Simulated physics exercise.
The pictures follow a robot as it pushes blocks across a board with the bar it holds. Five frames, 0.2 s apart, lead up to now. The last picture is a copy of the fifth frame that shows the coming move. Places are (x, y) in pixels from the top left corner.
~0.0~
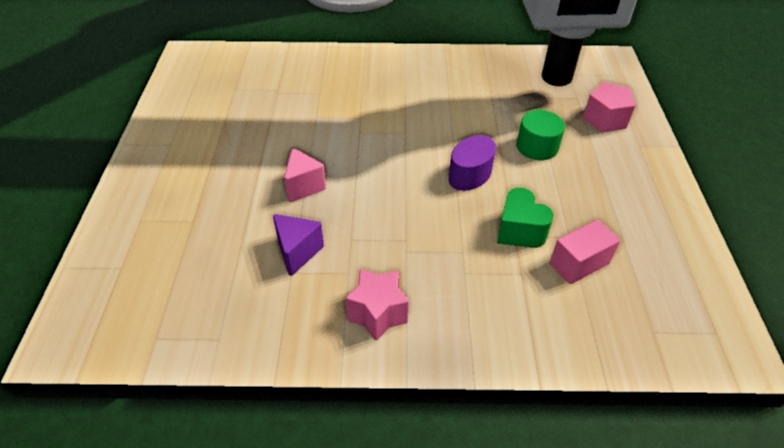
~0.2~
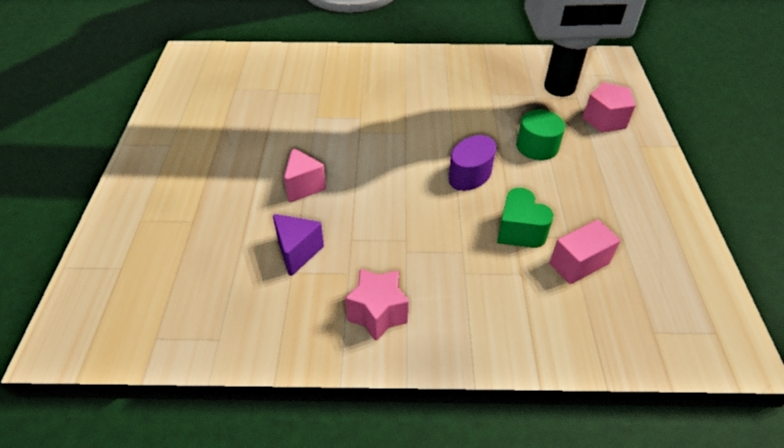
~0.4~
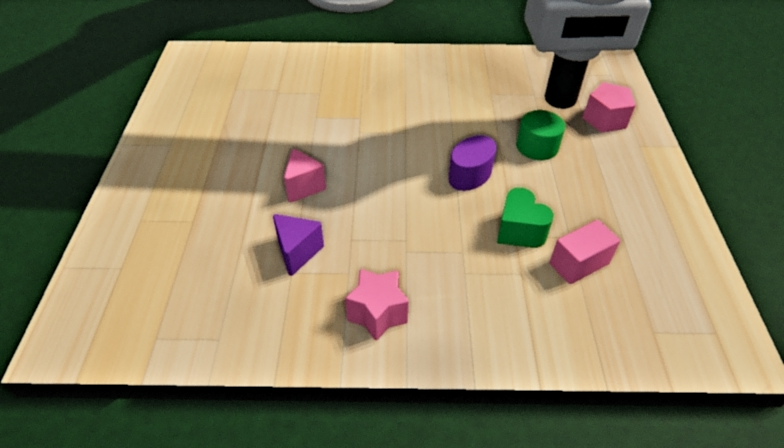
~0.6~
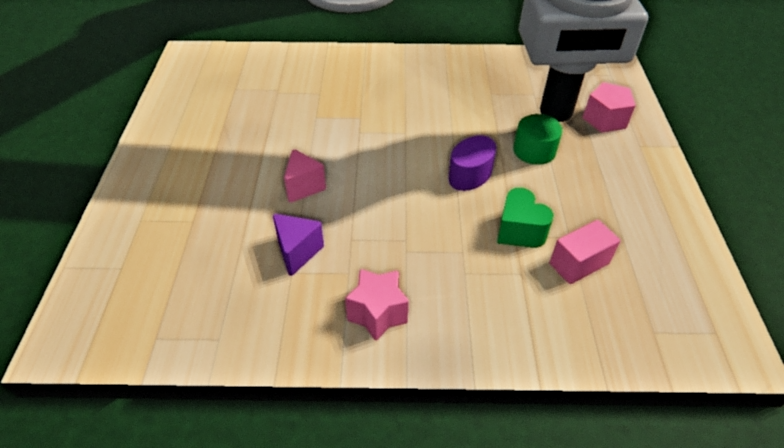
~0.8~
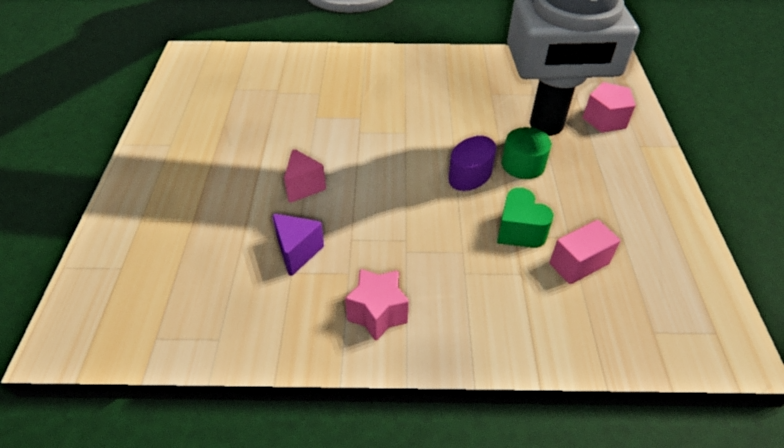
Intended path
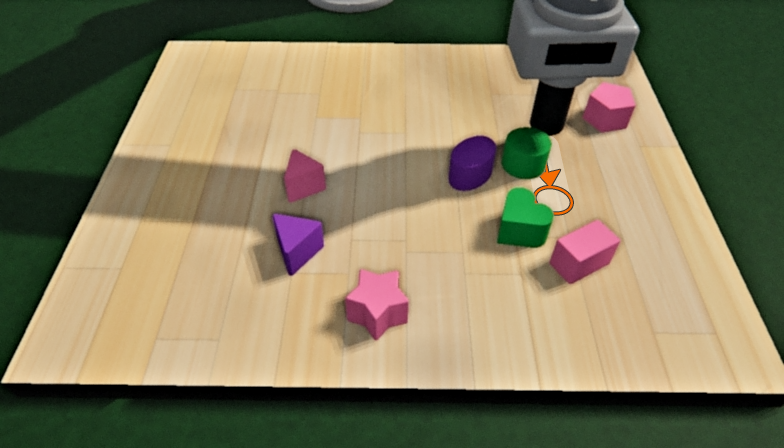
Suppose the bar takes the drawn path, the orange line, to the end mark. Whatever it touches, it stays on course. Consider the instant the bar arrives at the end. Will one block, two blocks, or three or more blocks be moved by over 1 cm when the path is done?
By the end of the path, one block has moved more than about a centimetre.
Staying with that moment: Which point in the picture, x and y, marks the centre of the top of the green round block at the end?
My estimate: (515, 163).
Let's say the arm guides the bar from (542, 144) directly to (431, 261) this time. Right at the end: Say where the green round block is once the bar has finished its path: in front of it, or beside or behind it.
Before the bar.
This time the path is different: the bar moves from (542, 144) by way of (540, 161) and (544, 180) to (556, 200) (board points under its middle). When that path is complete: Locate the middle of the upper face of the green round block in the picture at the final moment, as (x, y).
If I read the scene right, the answer is (513, 166).
Drawn move, in a line from (542, 144) to (553, 200).
What follows on the original path. Halfway along, bar at (552, 154); green round block at (519, 158).
At the end, bar at (558, 183); green heart still; green round block at (515, 163).
